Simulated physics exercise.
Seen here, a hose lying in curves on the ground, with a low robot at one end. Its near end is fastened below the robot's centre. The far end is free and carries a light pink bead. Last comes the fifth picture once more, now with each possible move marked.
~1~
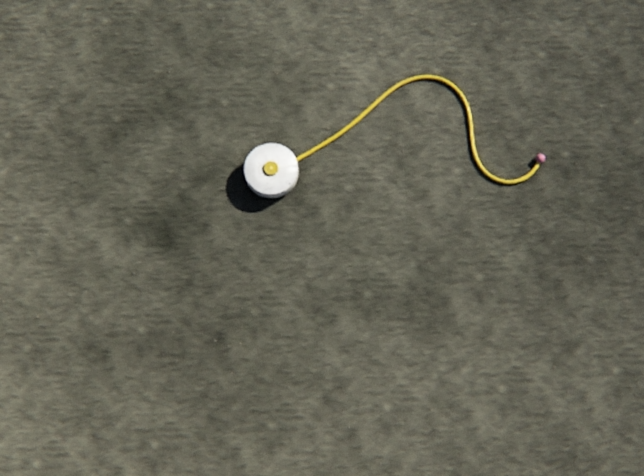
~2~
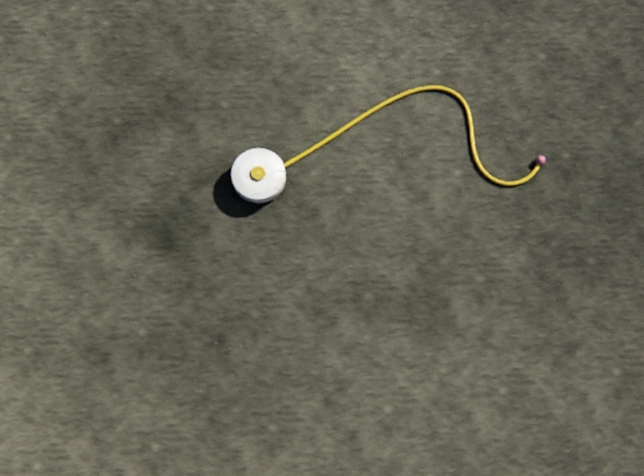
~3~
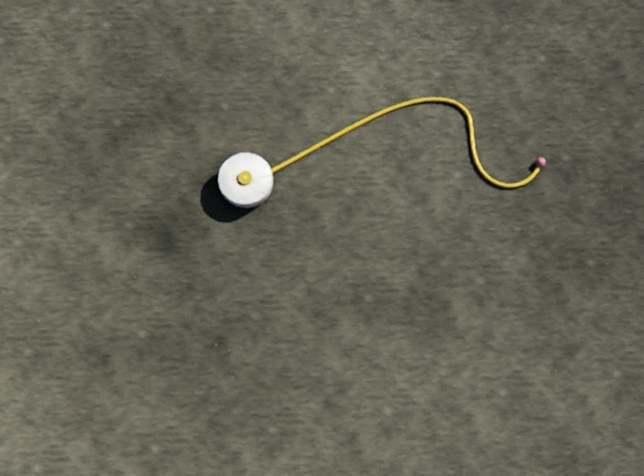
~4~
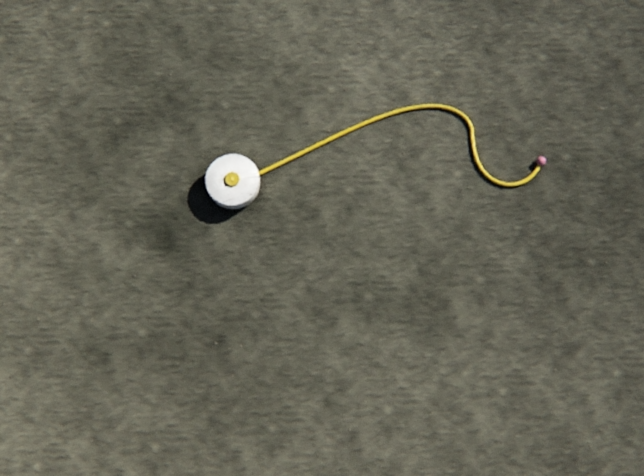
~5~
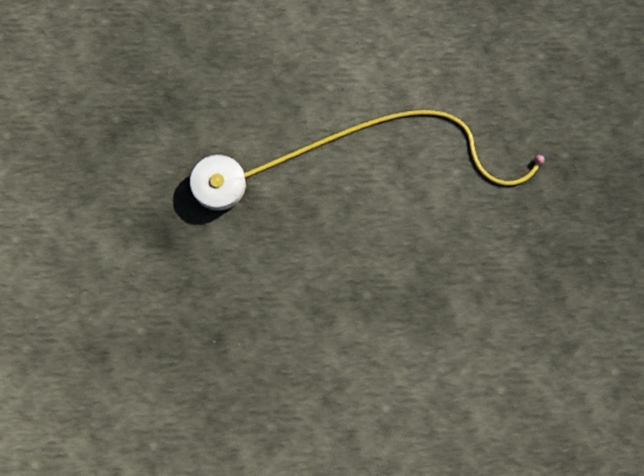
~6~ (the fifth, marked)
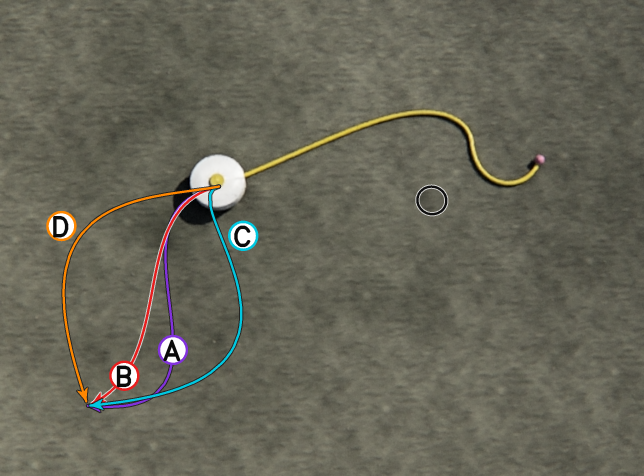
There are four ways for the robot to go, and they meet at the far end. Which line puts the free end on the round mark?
With C the free end lies on the ring.
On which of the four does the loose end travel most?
Route D.
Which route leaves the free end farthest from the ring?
That is D.
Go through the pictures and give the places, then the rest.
Robot (272, 171); free end (540, 159), in the first picture.
Robot (259, 176); free end (541, 160), in the second picture.
Robot (246, 181); free end (541, 162), in the third picture.
Robot (233, 182); free end (541, 161), in the fourth picture.
Robot (218, 183); free end (539, 160), in the fifth picture.
On the marked copy, A from (219, 186) via (170, 310) to (88, 406); B from (219, 186) via (152, 291) to (92, 404); C from (219, 186) via (239, 333) to (90, 406); D from (219, 186) via (75, 244) to (86, 401); the ring at (432, 200).
Following C. Soon after the start, robot (239, 293), middle of the hose (369, 154), free end (539, 160).
Later, robot (176, 388), middle of the hose (335, 257), free end (502, 169).
In the end, robot (86, 405), middle of the hose (272, 306), free end (432, 199); the free end is on the ring.
As for the rest, A leaves the free end at (418, 180); B leaves the free end at (414, 176); D leaves the free end at (387, 169).
